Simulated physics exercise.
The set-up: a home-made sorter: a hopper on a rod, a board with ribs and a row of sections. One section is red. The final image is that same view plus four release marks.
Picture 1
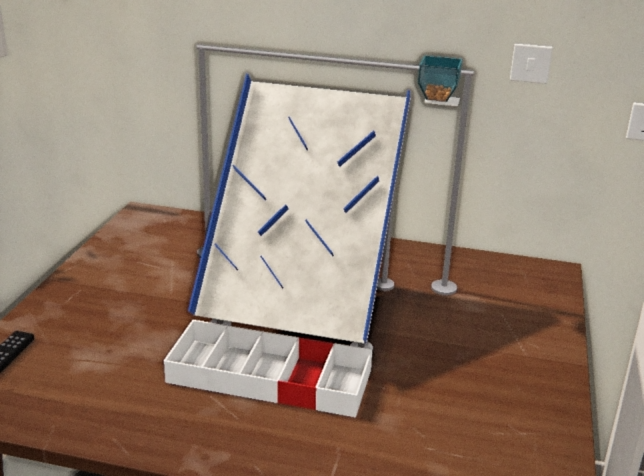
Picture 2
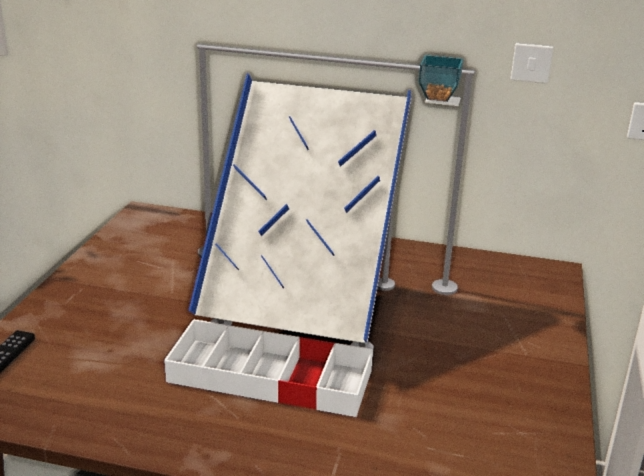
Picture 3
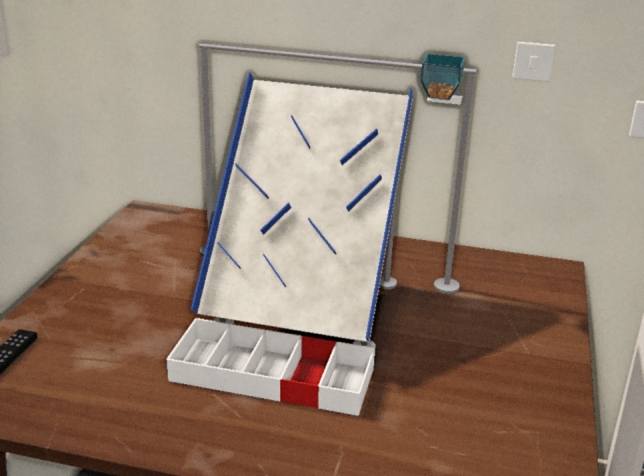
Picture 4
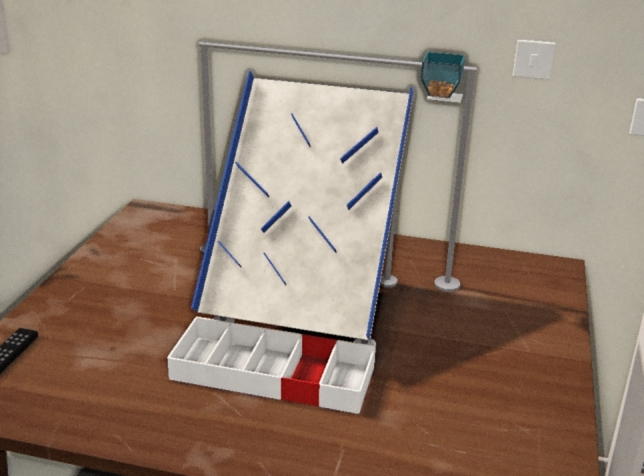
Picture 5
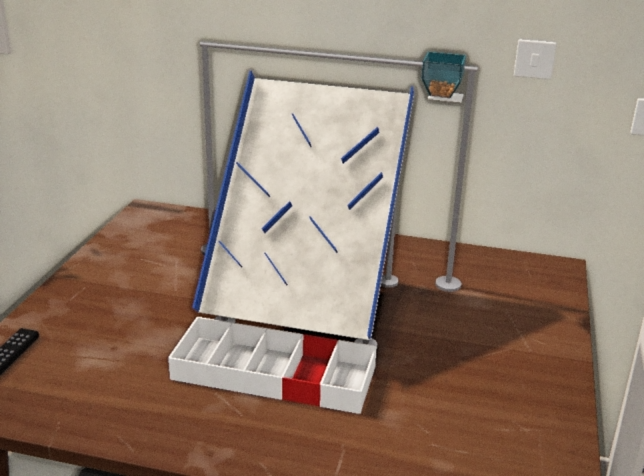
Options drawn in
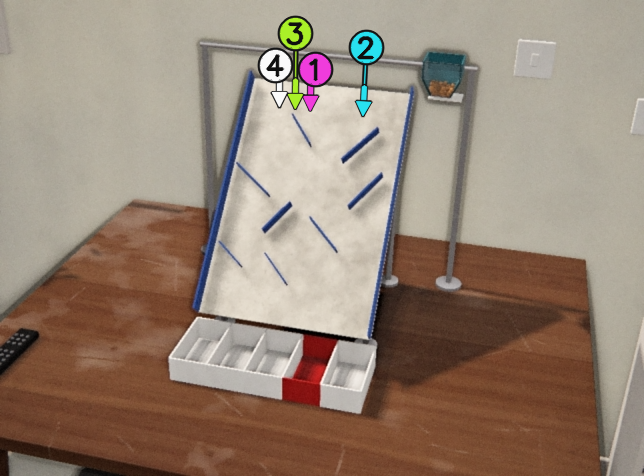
The view shifts very slightly while the hopper, ribbed board and sections stay still.
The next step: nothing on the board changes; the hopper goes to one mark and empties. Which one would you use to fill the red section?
Mark 2.
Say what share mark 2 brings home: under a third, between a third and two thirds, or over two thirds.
Between a third and two thirds.
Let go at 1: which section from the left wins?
The fifth.
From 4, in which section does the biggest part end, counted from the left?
It is the second one.
On the marked copy, mark 1 meets the board at (310, 105); mark 2 meets the board at (363, 110); mark 3 meets the board at (295, 103); mark 4 meets the board at (279, 101).
For mark 1, a stray few in the red section, nearly all in other sections.
For mark 2, about half in the red section, about half in other sections.
For mark 3, a stray few in the red section, nearly all in other sections.
For mark 4, a small part in the red section, nearly all in other sections.
